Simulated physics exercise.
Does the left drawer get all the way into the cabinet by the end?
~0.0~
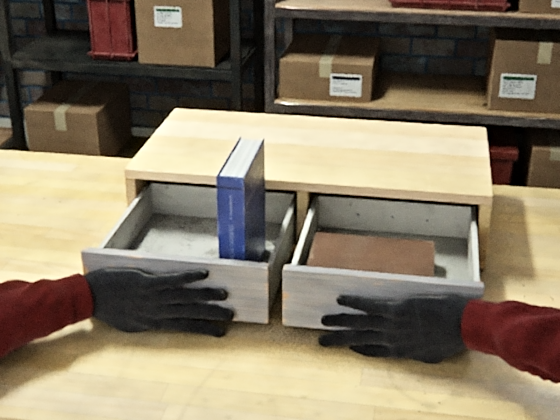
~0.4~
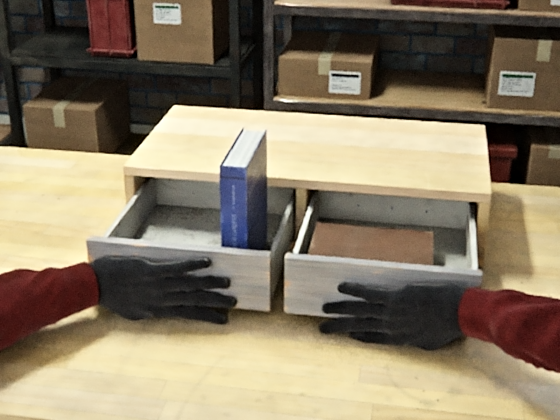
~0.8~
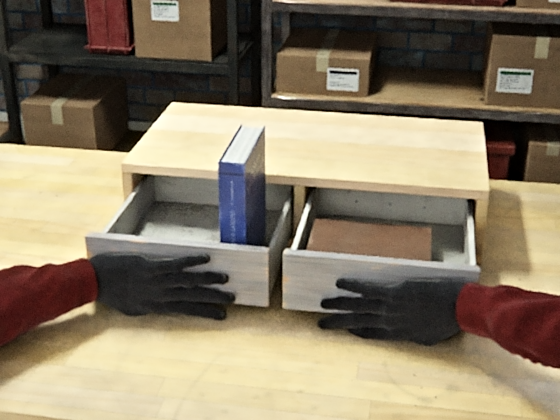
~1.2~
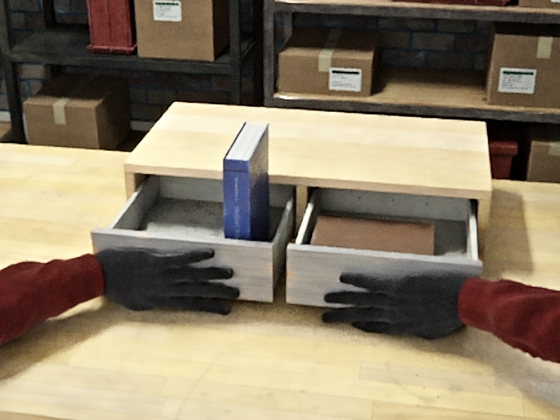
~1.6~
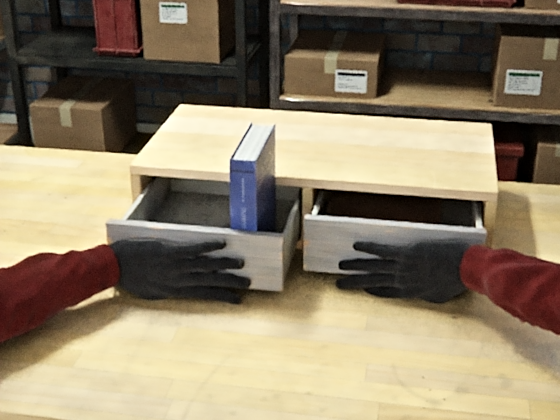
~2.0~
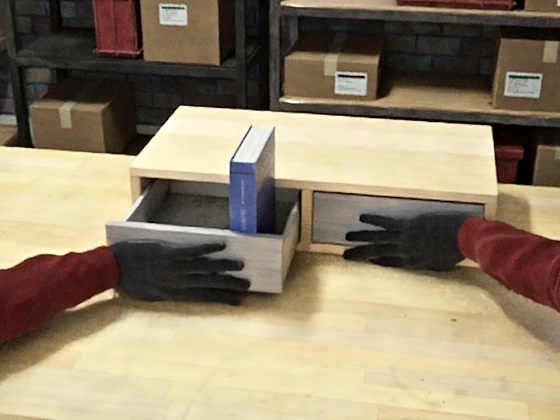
No, the left drawer stops partway and stays ajar with the blue book standing in it, while the right drawer shuts flush.
